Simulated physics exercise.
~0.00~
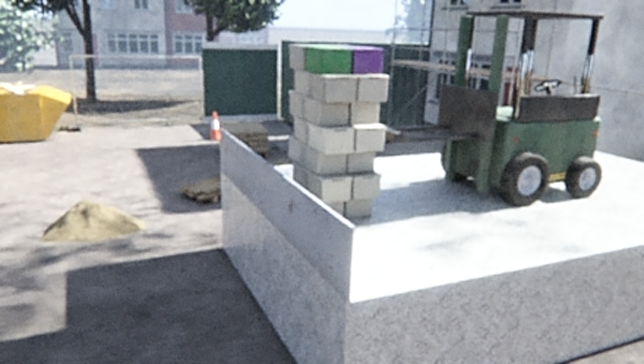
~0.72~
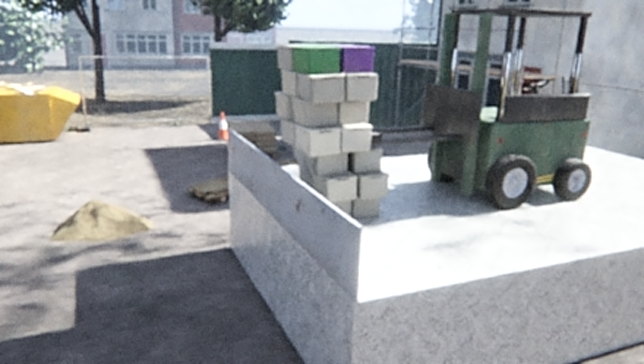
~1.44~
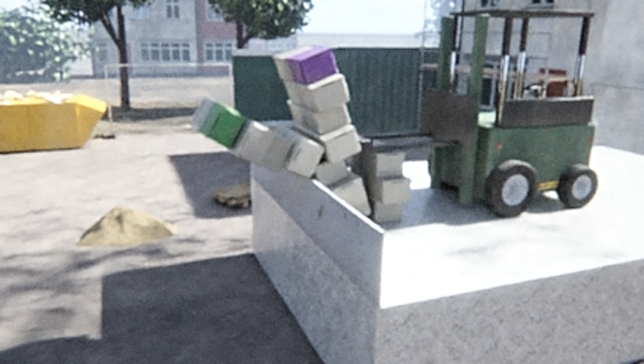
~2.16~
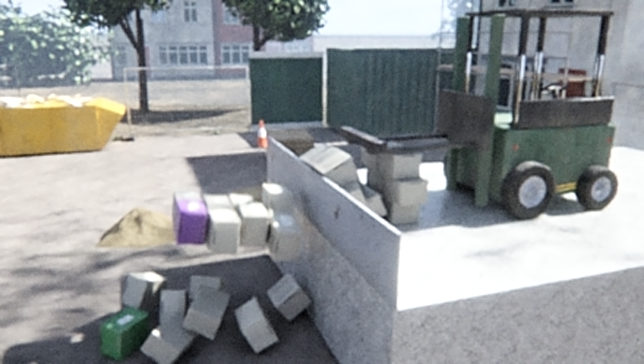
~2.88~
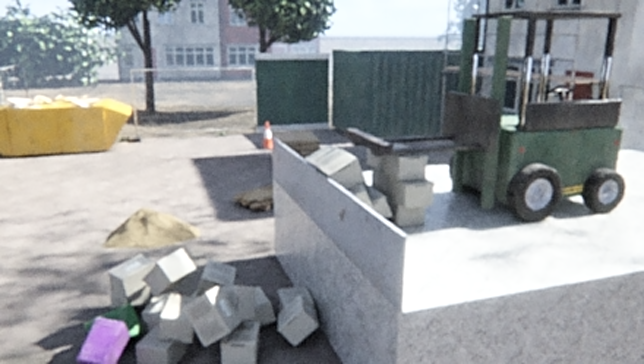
A green forklift on a raised platform shoved a stack of pale blocks, topped by a green and a purple one, leftward until it toppled over the low board, leaving many heaped on the ground below while some stayed up on the platform.
